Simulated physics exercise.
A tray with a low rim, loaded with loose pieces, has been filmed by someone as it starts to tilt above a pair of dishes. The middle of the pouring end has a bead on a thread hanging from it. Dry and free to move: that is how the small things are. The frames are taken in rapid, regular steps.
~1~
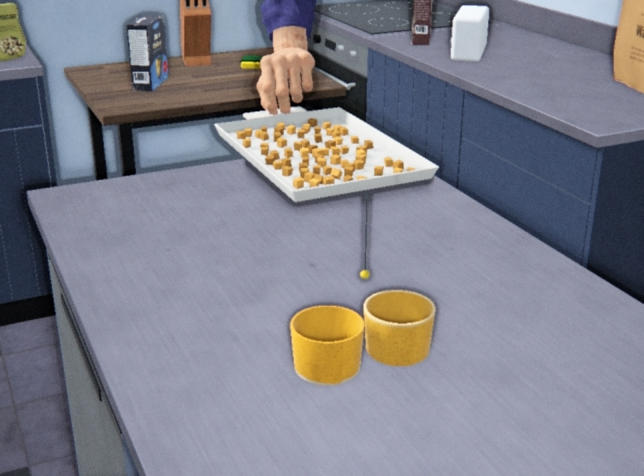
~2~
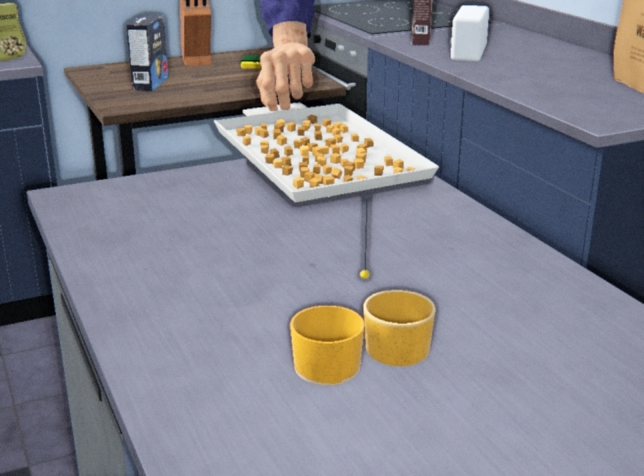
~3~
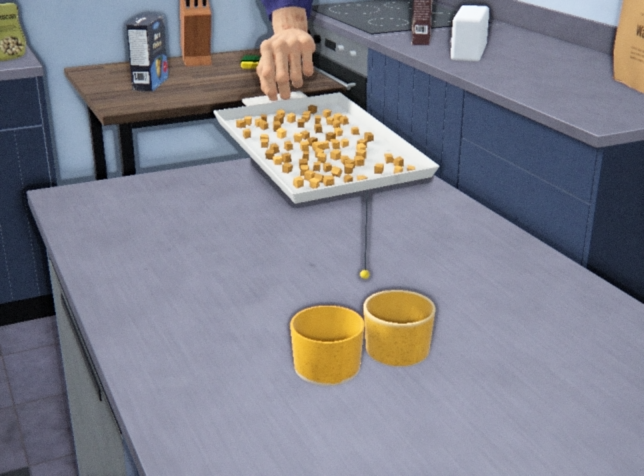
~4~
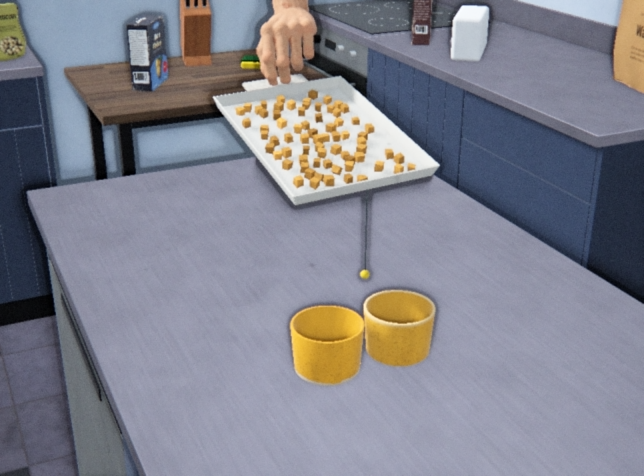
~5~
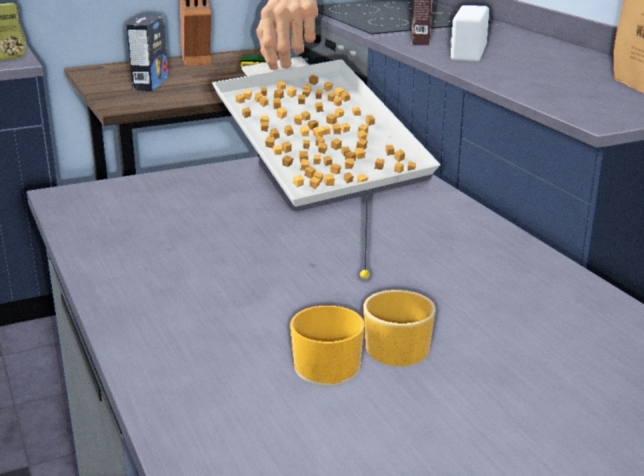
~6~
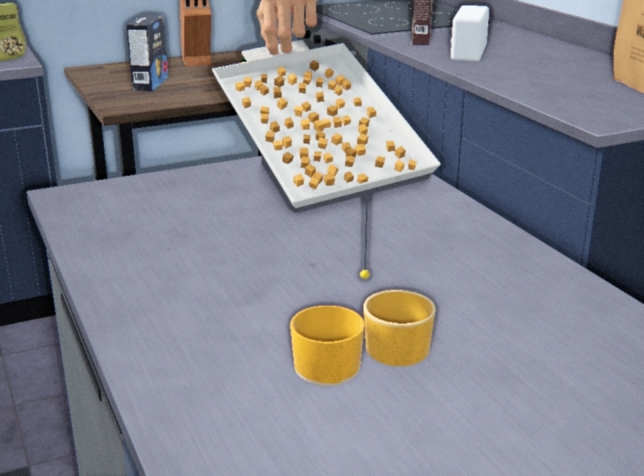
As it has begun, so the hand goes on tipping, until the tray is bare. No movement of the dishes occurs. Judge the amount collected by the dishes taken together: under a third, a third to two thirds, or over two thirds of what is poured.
A third to two thirds is collected.
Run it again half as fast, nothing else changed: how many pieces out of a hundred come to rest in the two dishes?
Something like 60 percent, give or take.
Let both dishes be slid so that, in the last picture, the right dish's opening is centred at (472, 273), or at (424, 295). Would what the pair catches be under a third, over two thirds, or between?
On the first try the answer is under a third, and on the second it is between a third and two thirds.
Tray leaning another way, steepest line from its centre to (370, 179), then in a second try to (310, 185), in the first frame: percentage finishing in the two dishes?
About 40 %, then 10 %.
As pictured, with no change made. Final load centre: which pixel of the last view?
I'd mark it at roughly (347, 352).
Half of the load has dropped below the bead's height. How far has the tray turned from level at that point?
110° or so.
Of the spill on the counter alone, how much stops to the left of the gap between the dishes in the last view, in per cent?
Left share: Close to 80 %.
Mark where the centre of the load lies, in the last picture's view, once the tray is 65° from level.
Its middle sits at about pixel (331, 175).
Just after the last frame, tray tipped steeply; almost all on the tray; just a few in the air.
A moment on, tray tipped past a quarter turn; roughly half on the tray; about a tenth in the left dish; about a tenth in the right dish; roughly a quarter outside both; about a tenth in the air.
Further on, tray tipped past a quarter turn; roughly a quarter in the left dish; roughly a quarter in the right dish; roughly half outside both.
When it is over, tray tipped past a quarter turn; roughly a quarter in the left dish; roughly a quarter in the right dish; roughly half outside both.
